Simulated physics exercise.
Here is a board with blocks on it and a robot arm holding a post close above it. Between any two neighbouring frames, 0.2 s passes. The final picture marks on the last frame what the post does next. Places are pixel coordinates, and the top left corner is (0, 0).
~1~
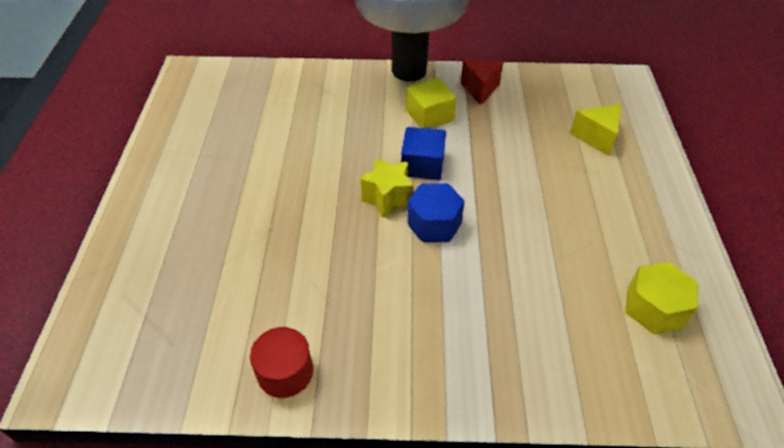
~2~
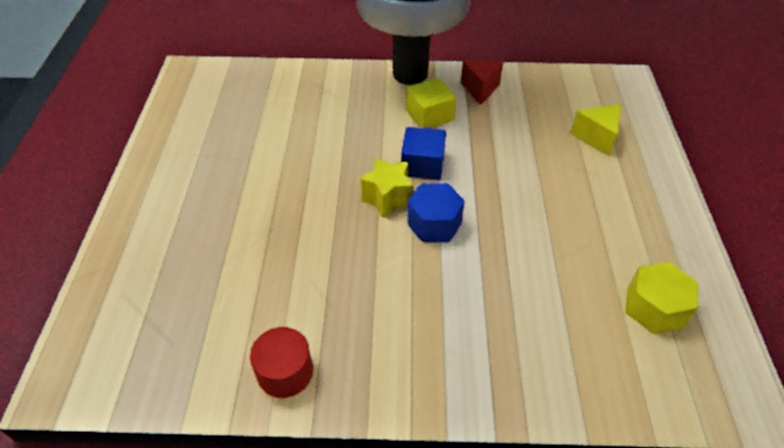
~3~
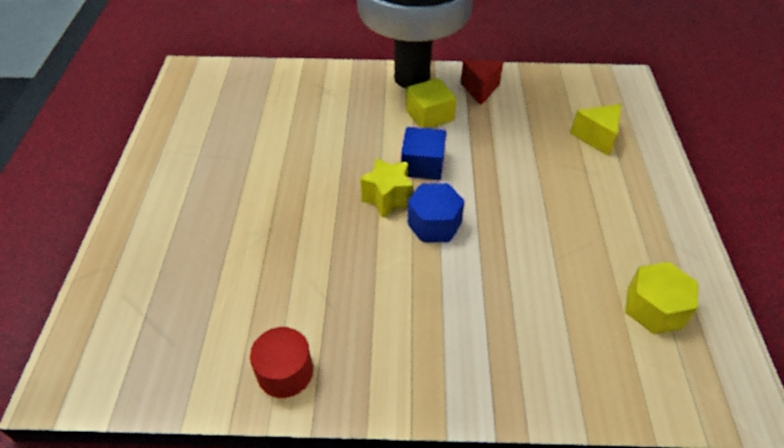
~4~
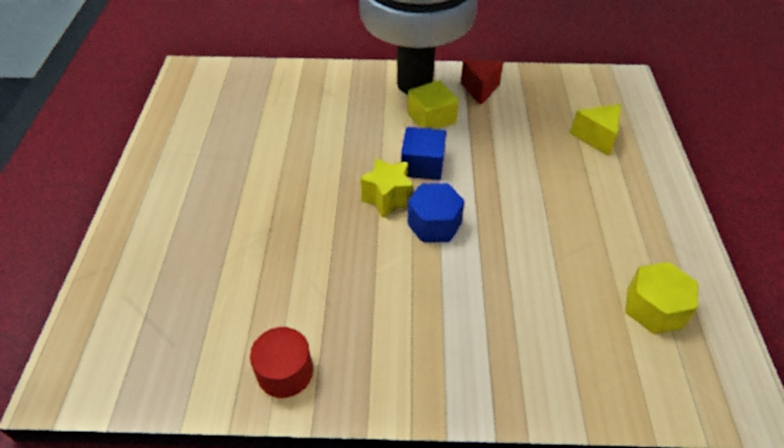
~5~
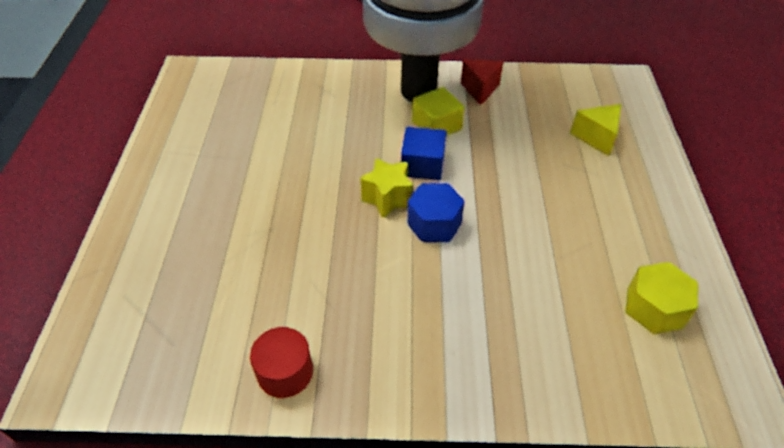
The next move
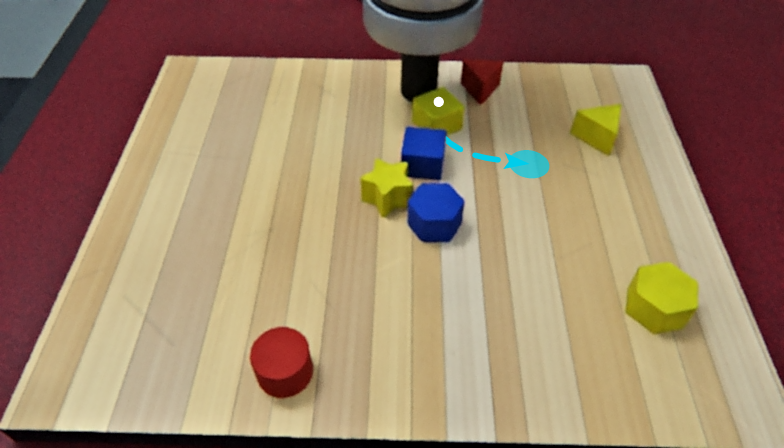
A robot arm holds a dark post over the far edge of a pale striped wooden board on a red surface, seen from above at an angle by a still camera. Yellow and blue blocks cluster below it, with a red block beside them, two yellow blocks at right and a red round one near the front. The post edges nearer and slightly right, nudging the yellow square block the same way.
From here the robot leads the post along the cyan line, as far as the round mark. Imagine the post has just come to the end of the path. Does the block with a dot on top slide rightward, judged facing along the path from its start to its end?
The answer is yes.
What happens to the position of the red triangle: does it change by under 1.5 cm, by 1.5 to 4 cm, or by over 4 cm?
It will move less than 1.5 cm.
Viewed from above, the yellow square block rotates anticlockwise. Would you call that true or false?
False.
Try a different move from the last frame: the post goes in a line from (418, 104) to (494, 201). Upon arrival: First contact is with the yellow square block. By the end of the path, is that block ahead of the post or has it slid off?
I expect it to be in front.
The line goes from (418, 104) by way of (439, 133) and (477, 156) to (529, 164); the dot is on the yellow square block.
What follows on the original path. One third of the way, post (441, 121); blue square block (425, 145), turned 20° clockwise; yellow square block (467, 131).
Two thirds of the way, post (480, 144); blue square block (425, 146), turned 25° clockwise; yellow square block (505, 158).
At the end, post (532, 152); blue square block (425, 146), turned 25° clockwise; yellow square block (519, 169), turned 40° clockwise; red triangle unmoved.
